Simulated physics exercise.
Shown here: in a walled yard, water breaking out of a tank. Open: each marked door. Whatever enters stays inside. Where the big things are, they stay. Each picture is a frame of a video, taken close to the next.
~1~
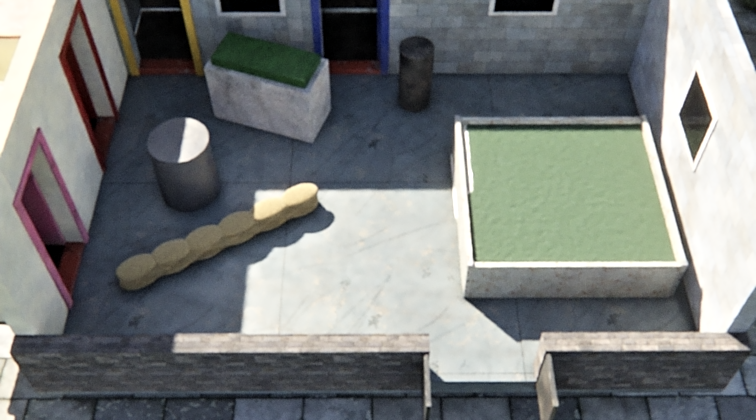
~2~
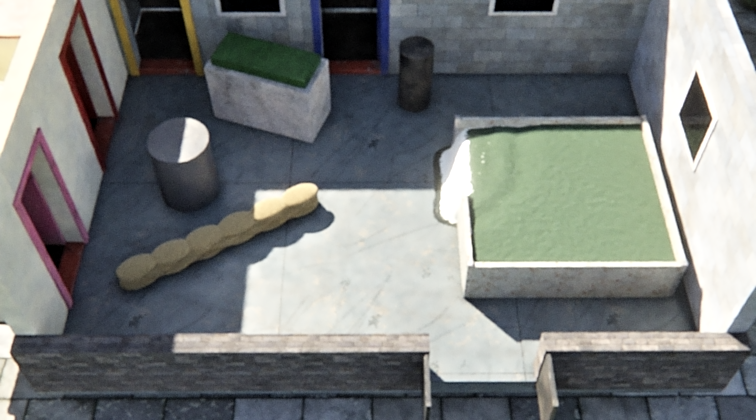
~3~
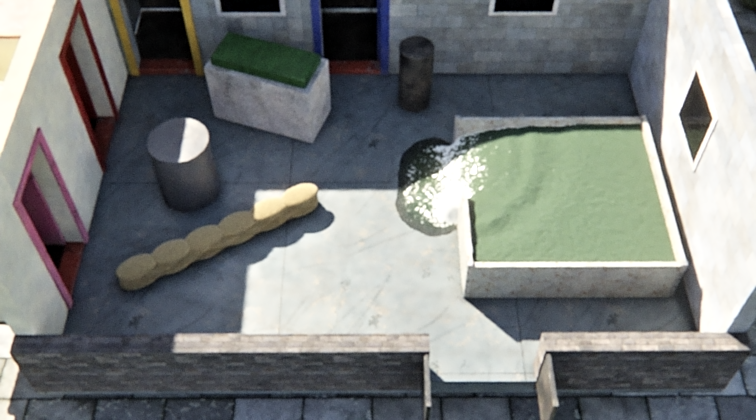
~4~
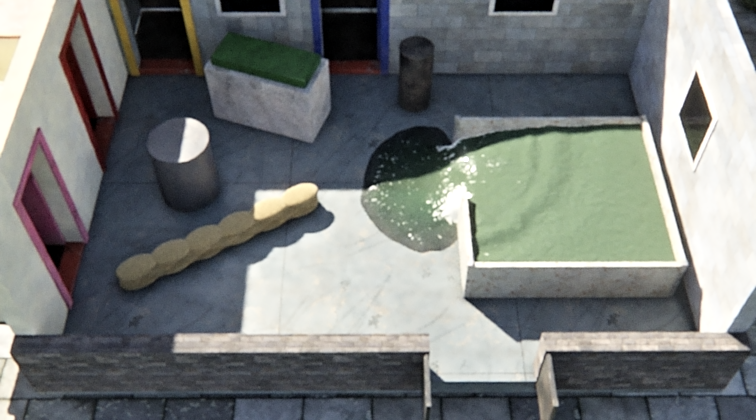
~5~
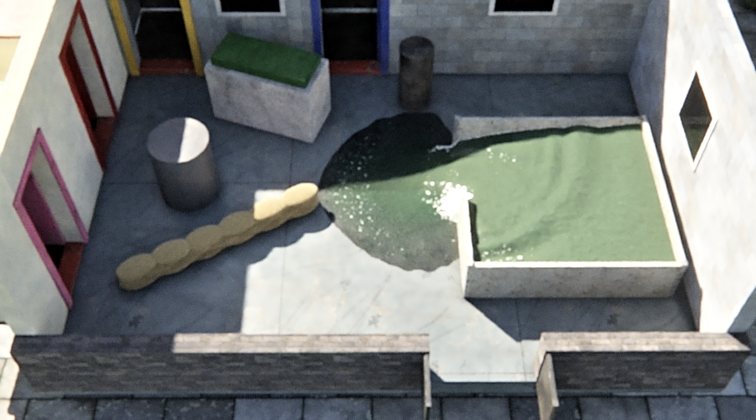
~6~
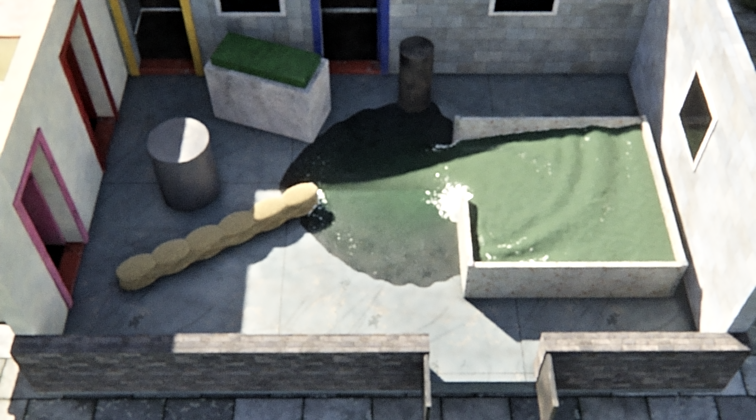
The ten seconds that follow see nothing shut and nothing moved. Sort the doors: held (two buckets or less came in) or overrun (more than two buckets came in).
Sorted: Red door overrun, pink door overrun, yellow door overrun, blue door overrun.
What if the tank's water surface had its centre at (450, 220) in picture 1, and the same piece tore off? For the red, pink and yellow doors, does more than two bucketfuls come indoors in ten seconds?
Note: Red ends up above; pink ends up above; yellow ends up above.
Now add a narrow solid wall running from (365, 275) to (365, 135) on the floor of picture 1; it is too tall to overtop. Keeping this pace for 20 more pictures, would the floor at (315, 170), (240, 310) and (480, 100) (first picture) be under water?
Taking the points in the order given, they are high and dry, inundated and inundated.
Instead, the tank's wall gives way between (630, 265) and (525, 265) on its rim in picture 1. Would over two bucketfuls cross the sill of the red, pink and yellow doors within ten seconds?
The red door falls short, the pink door tops the limit, the yellow door falls short.
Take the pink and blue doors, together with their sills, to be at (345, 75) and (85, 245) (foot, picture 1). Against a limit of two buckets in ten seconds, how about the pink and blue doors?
I reckon the pink door breaks the limit, and the blue door breaks the limit.
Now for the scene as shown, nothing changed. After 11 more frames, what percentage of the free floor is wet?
I'd say 45 per cent.
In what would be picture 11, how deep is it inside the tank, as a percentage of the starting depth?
Near 78 in a hundred.
A moment on, water covers 30 % of the floor; the red door not reached, the pink door not reached, the yellow door not reached, the blue door wet at the sill, nothing in.
Next, water covers 45 % of the floor; the red door under two buckets in, the pink door not reached, the yellow door not reached, the blue door over two buckets in.
Then, water covers 60 % of the floor; the red door over two buckets in, the pink door wet at the sill, nothing in, the yellow door under two buckets in, the blue door far over two buckets in.
Later, water covers 75 % of the floor; the red door far over two buckets in, the pink door over two buckets in, the yellow door over two buckets in, the blue door far over two buckets in.
In the end, water covers 90 % of the floor; the red door far over two buckets in, the pink door far over two buckets in, the yellow door far over two buckets in, the blue door far over two buckets in.
